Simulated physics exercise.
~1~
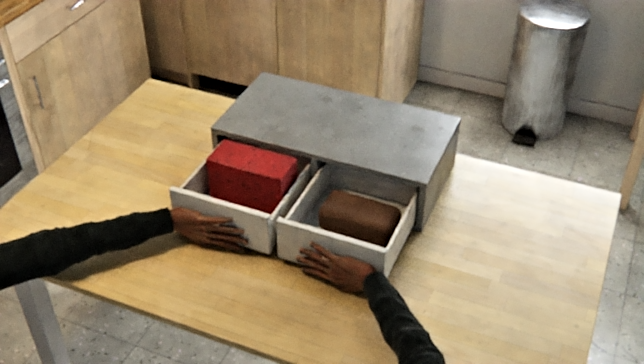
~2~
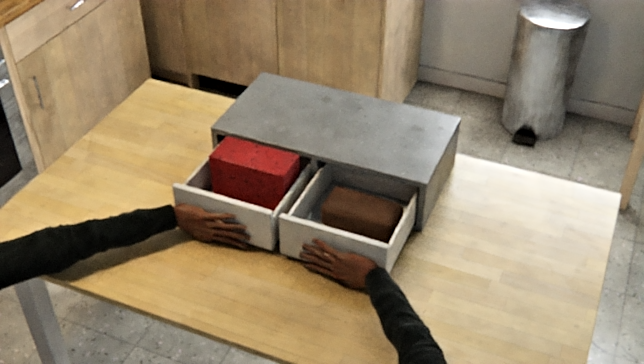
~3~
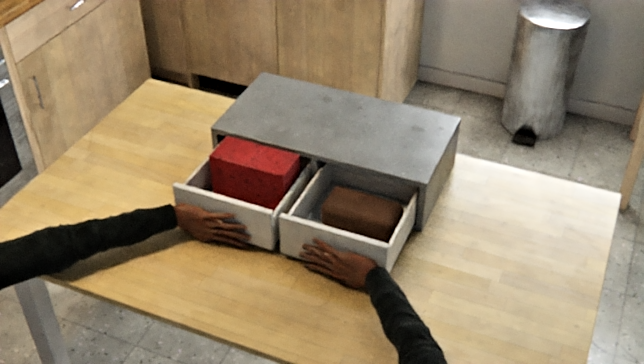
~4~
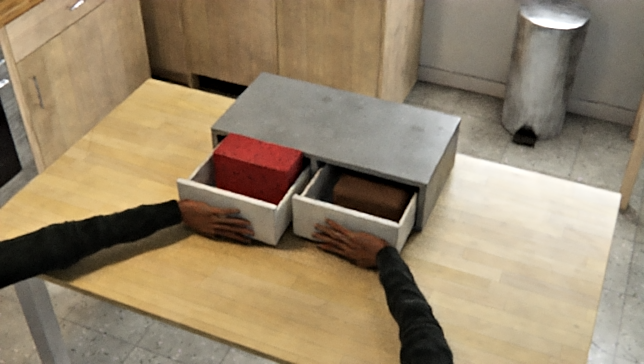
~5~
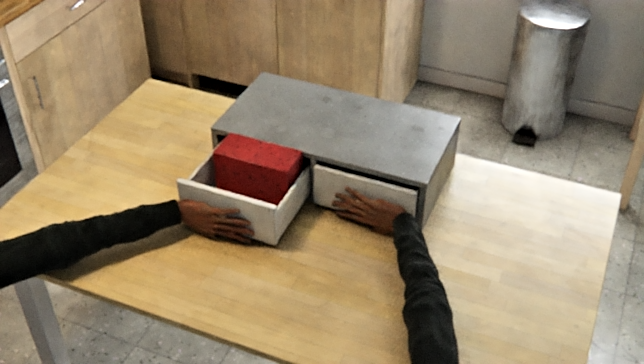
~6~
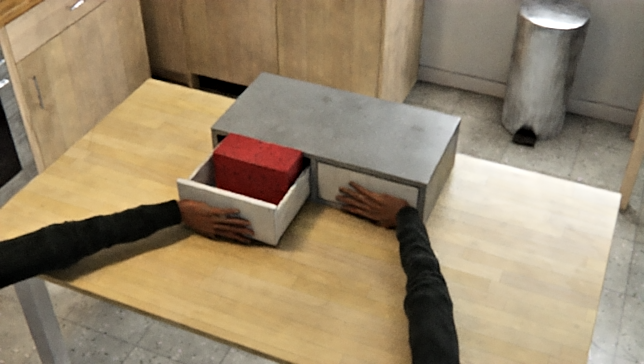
We see two hands pushing the open drawers of a small grey chest, the left holding an upright red brick and the right a brown loaf-like object. The left drawer moves in slightly and stops, still open, while the right slides fully shut, hiding its contents.
